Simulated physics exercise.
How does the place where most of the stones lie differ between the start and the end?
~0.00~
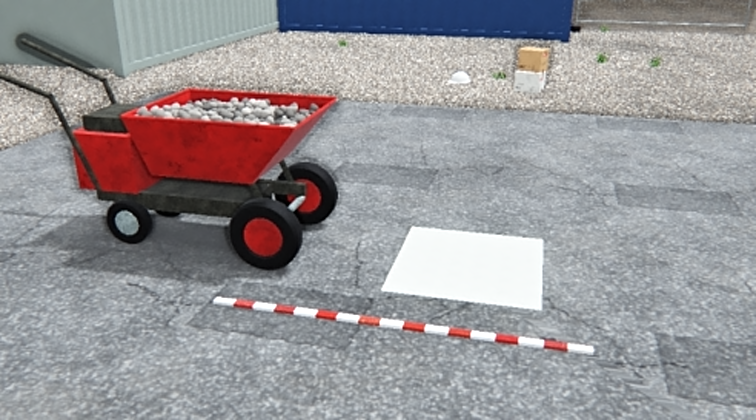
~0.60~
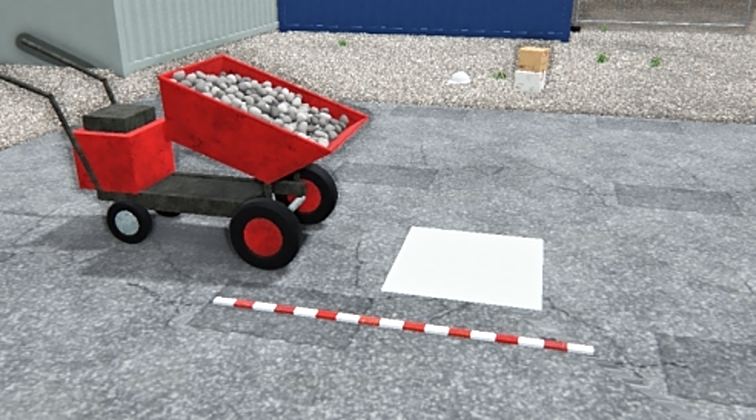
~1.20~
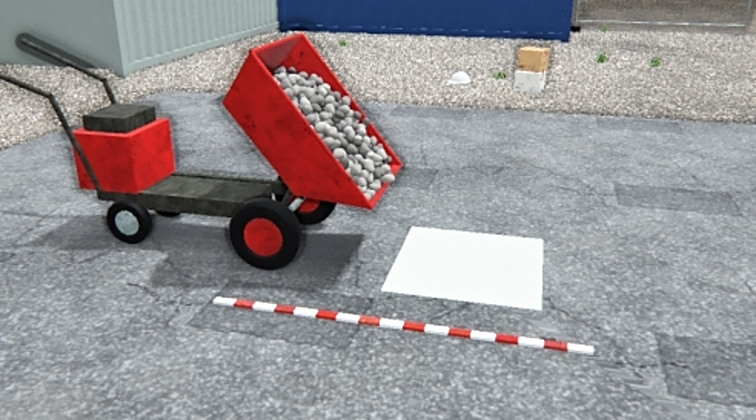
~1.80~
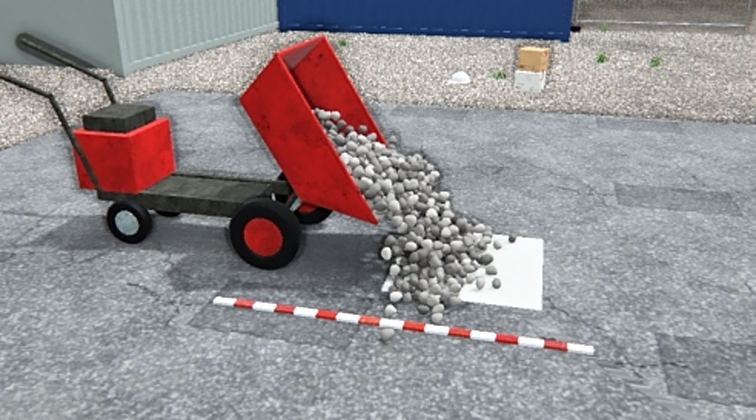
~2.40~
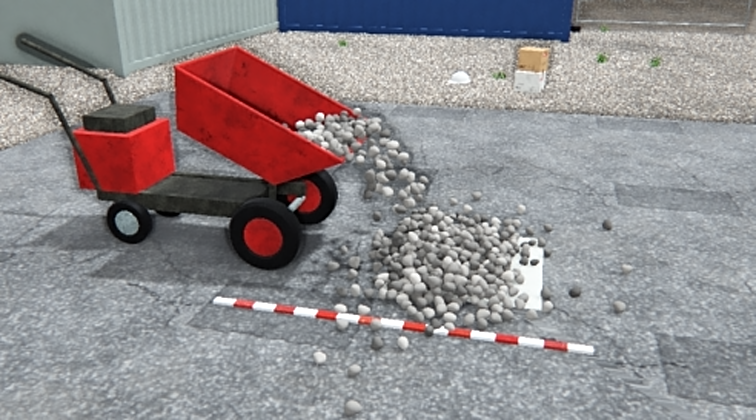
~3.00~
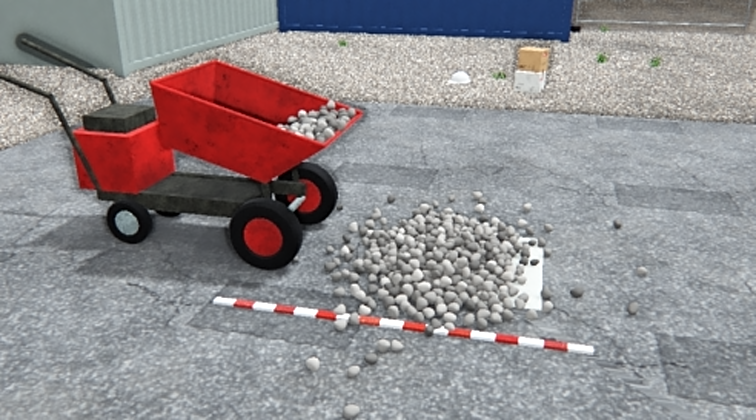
At the start the stones are all in the barrow's red skip. By the end most of them lie lower and to the right, in a spread-out heap on and around the white sheet, with some still in the skip.
